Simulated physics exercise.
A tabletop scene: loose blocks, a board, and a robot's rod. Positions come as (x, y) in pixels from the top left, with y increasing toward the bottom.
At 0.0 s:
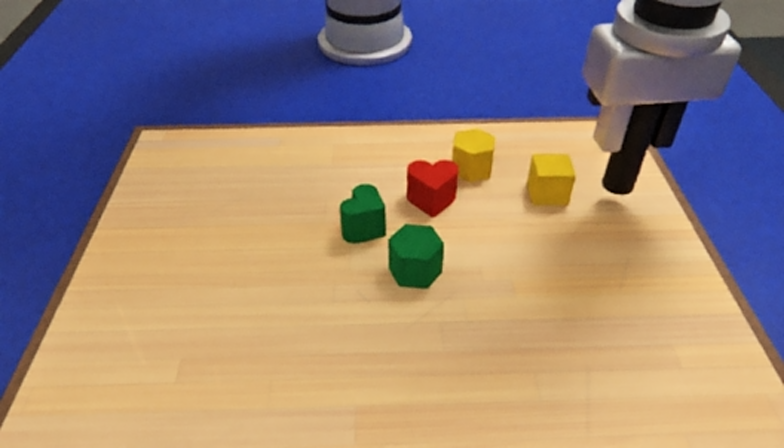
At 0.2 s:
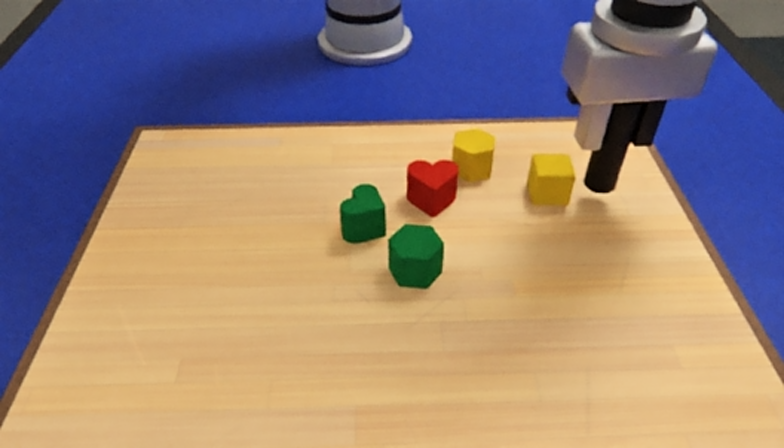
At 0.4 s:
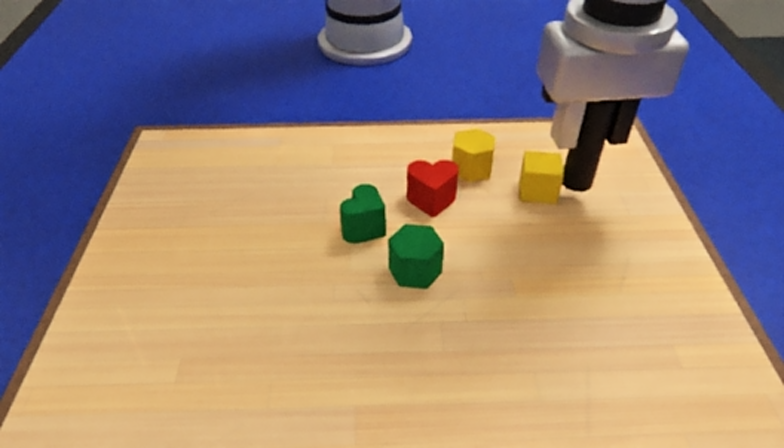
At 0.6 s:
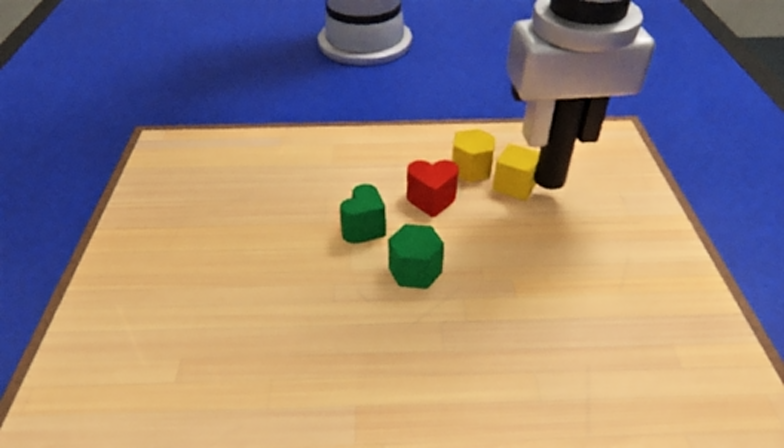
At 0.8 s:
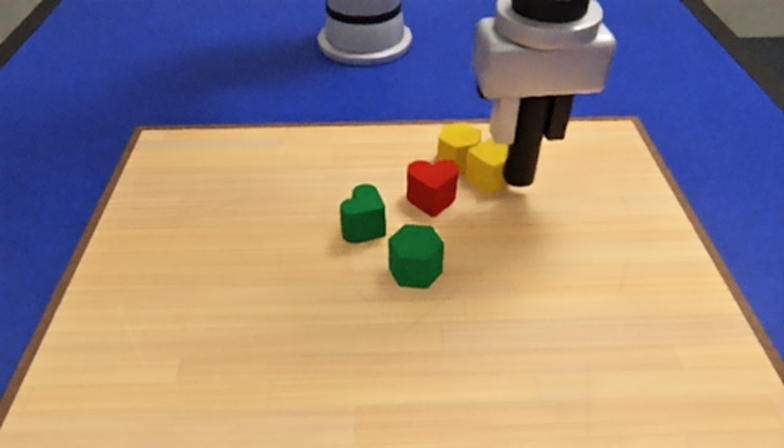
On a wooden board with a few small red, green and yellow blocks, a robot's black rod moved left and pushed the yellow square block, which then nudged the yellow hexagonal block slightly left.
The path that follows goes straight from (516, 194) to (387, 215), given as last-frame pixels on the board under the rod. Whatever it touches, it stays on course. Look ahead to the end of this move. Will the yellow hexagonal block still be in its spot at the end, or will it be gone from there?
At the end of the path, it will have moved.
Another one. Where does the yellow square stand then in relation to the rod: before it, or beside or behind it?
Shed along the way.
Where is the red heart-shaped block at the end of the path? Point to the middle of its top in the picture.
Final place: (363, 170).
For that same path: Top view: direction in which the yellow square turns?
Turns clockwise.
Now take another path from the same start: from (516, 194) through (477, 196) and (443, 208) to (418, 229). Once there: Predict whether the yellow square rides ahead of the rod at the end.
When the path ends, it will lie beside or behind the rod.
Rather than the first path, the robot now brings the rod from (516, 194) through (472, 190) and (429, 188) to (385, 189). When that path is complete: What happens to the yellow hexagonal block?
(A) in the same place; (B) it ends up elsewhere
B
On the path given first. One third of the way, rod at (475, 184); yellow hexagonal block at (453, 129); yellow square at (479, 149), turned 25° clockwise.
Two thirds of the way, rod at (432, 191); red heart-shaped block at (391, 174); yellow hexagonal block at (453, 129); yellow square at (479, 149), turned 25° clockwise.
At the end, rod at (387, 199); green heart-shaped block at (353, 201), turned 25° anticlockwise; red heart-shaped block at (363, 170); yellow hexagonal block at (453, 129); yellow square at (479, 149), turned 25° clockwise.
